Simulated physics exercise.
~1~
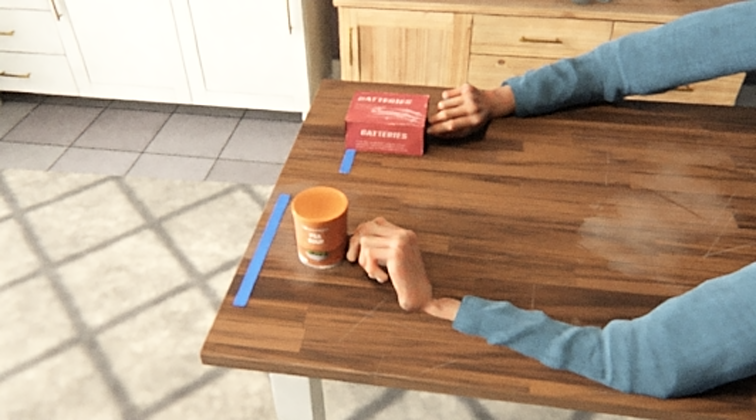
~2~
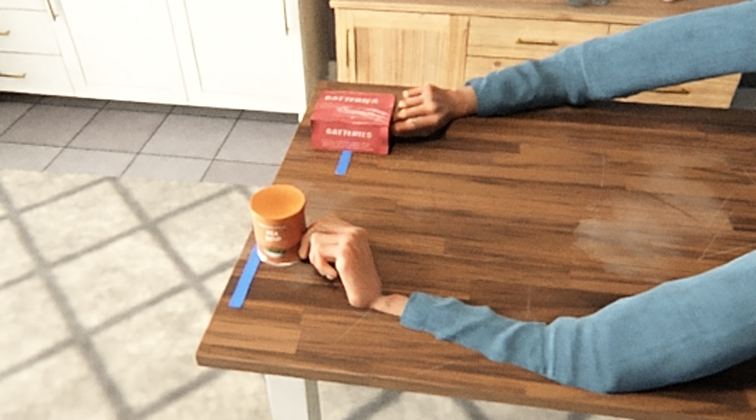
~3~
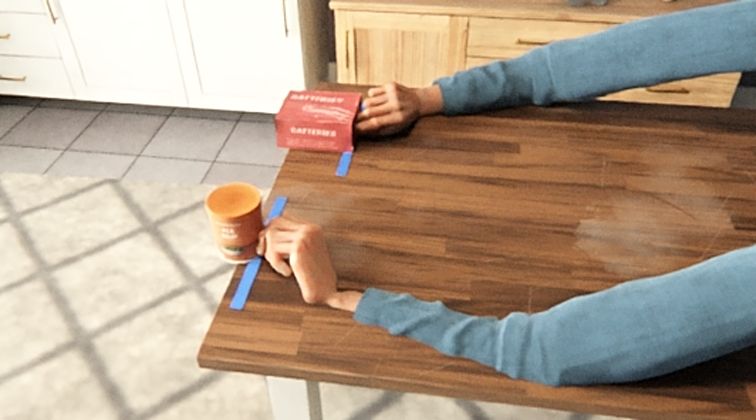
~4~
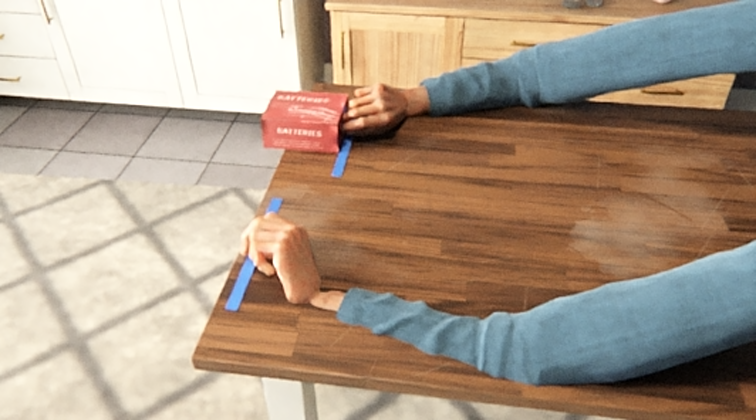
Two hands slide a red box and an orange pot left until the pot falls.
